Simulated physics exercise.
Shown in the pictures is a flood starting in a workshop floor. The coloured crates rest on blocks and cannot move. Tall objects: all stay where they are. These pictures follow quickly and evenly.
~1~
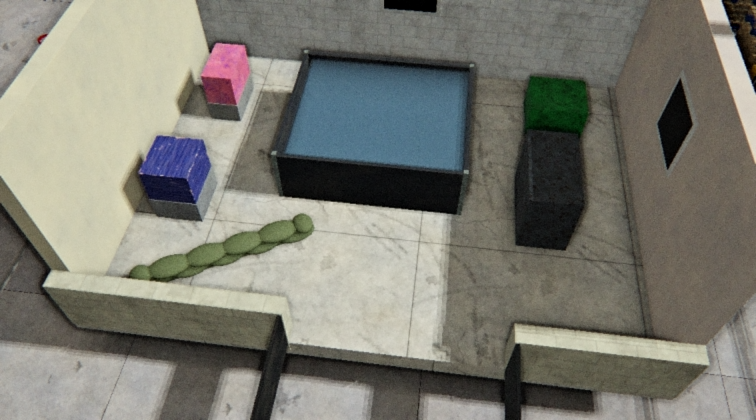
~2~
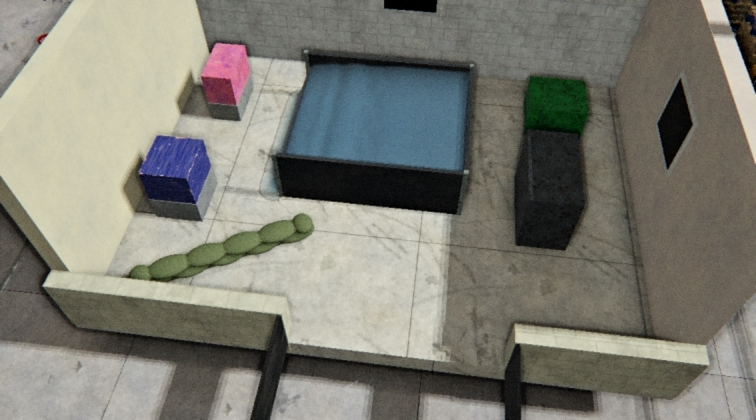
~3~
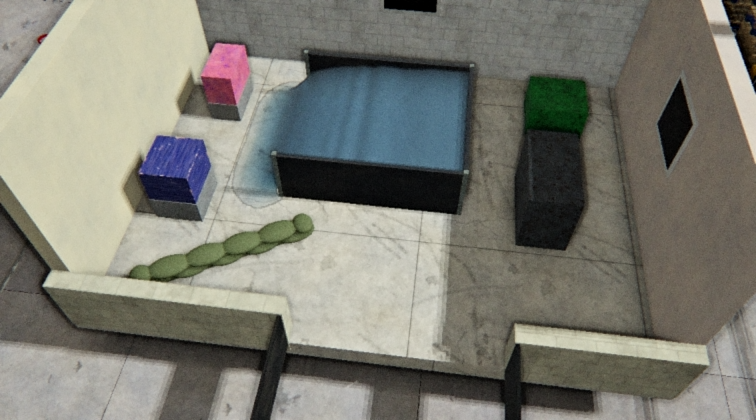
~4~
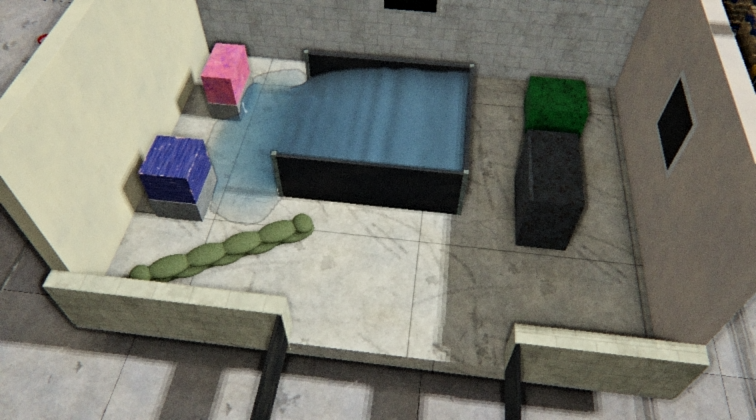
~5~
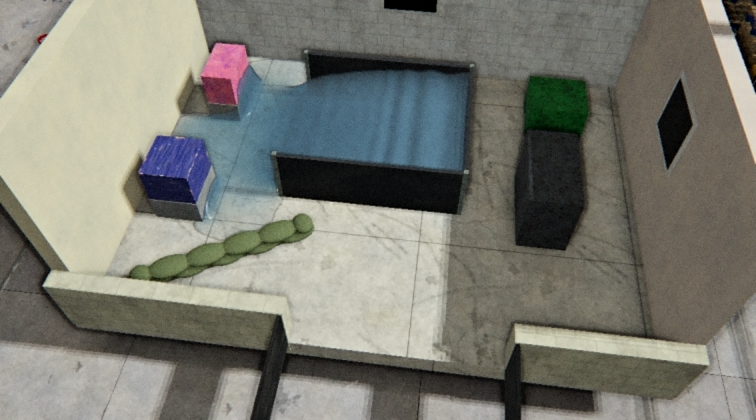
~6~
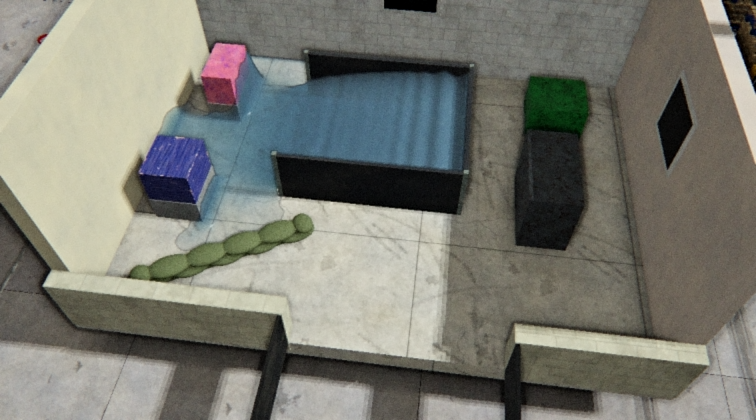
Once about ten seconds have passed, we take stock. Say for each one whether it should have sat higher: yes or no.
Blue crate - yes; green crate - yes; pink crate - yes.
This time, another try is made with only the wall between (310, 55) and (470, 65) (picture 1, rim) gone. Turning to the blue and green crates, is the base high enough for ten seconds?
The blue crate is untouched; the green crate is reached.
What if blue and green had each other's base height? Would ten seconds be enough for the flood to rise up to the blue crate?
Blue: Flooded.
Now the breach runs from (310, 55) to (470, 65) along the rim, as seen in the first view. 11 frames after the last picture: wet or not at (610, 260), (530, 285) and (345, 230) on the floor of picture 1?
Spot one: Spared by the leak. Spot two: Spared by the leak. Spot three: Spared by the leak.
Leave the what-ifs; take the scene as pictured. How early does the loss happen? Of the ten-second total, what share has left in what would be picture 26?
My estimate is roughly 0 percent.
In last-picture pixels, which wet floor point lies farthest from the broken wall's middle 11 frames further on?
The flood front should get to about (94, 301).
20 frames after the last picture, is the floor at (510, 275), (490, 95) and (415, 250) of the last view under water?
Result by point, in sequence: Unwetted, then waterlogged, then waterlogged.
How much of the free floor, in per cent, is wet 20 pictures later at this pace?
Some 65 per cent.
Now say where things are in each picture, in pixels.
In the first picture, still water in the open tank at (379, 112).
In the second picture, water pours out at (297, 127) and has run to a hidden place.
In the third picture, water pours out at (298, 130) and has run to (292, 85).
In the fourth picture, water pours out at (298, 132) and has run to (272, 74).
In the fifth picture, water pours out at (298, 133) and has run to a hidden place.
In the sixth picture, the front is at a hidden place, out from the gap at (298, 133).
A moment on, water covers 25 % of the floor; the blue crate water round its plinth, the green crate not reached, the pink crate water round its plinth.
Next, water covers 40 % of the floor; the blue crate water round its plinth, the green crate not reached, the pink crate water round its plinth.
Then, water covers 65 % of the floor; the blue crate water round its plinth, the green crate water round its plinth, the pink crate water round its plinth.
Later, water covers 95 % of the floor; the blue crate water round its plinth, the green crate water round its plinth, the pink crate water round its plinth.
In the end, water covers 95 % of the floor; the blue crate was topped, the green crate was topped, the pink crate was topped.
